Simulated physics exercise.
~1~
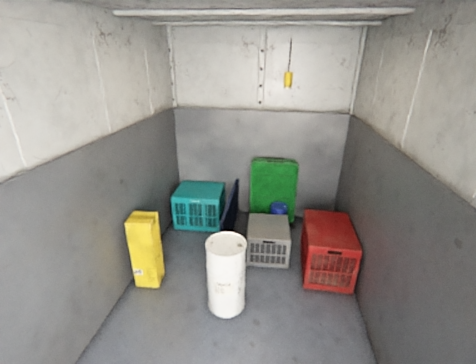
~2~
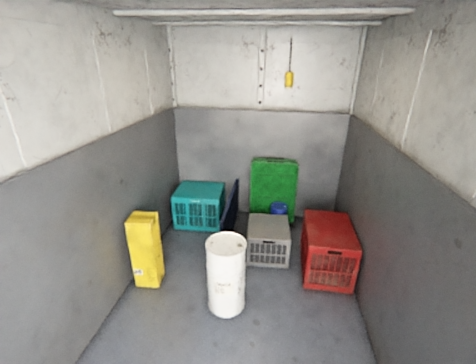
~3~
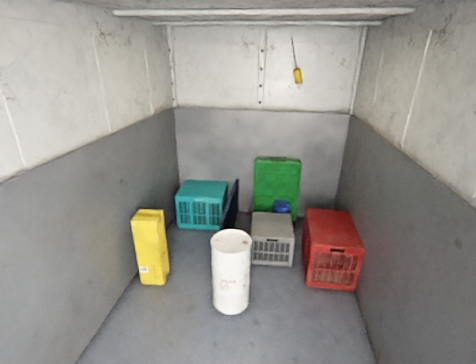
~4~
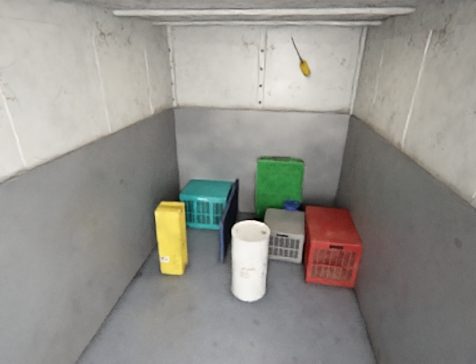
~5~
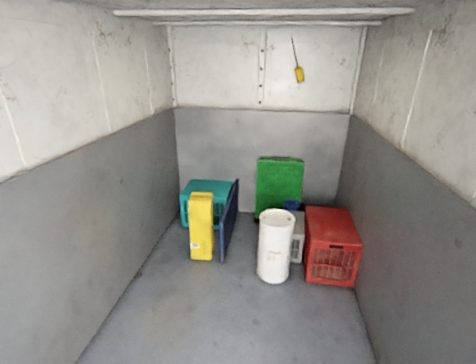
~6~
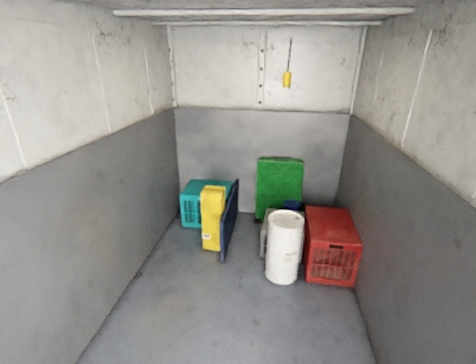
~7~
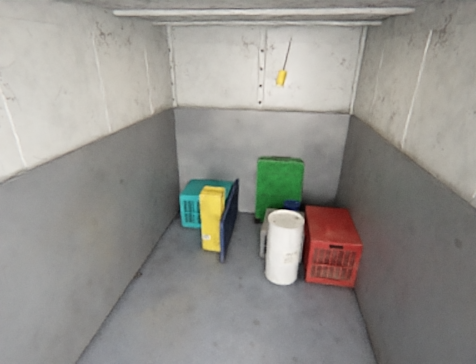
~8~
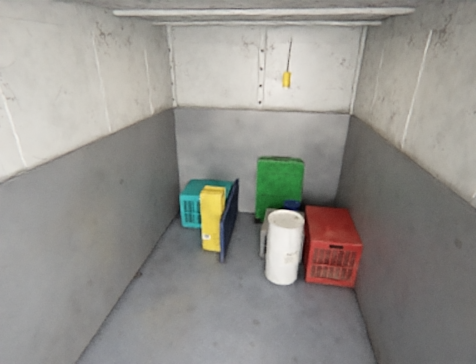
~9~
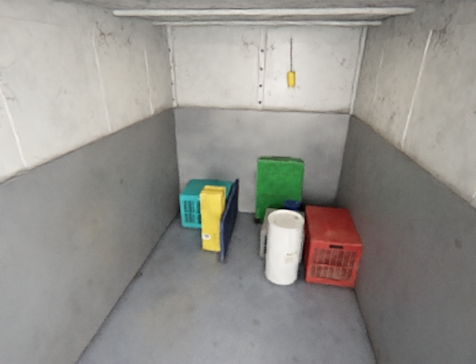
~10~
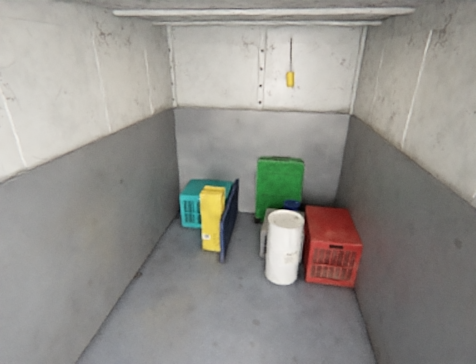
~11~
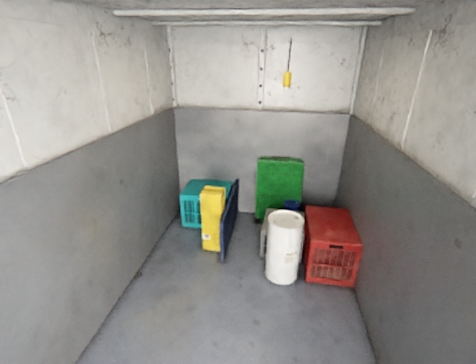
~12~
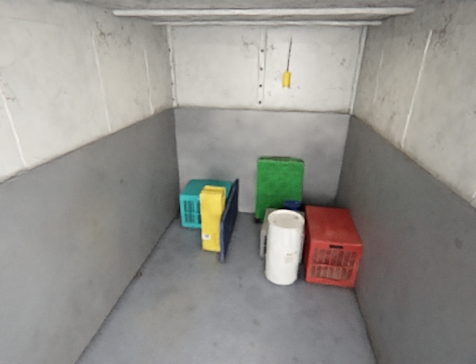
The load bay of a van is seen from above and behind, looking forwards, with grey and white walls on three sides and a yellow tag hanging ahead. A yellow box stands at the left before a turquoise chest and a low blue board, a white drum stands in the middle, and a green case, blue canister, grey chest and red chest sit to the right. The tag swings right as the box and drum slide forwards and to the right. The box stops against the board, and the drum ends before the grey chest, both upright, while the tag settles.
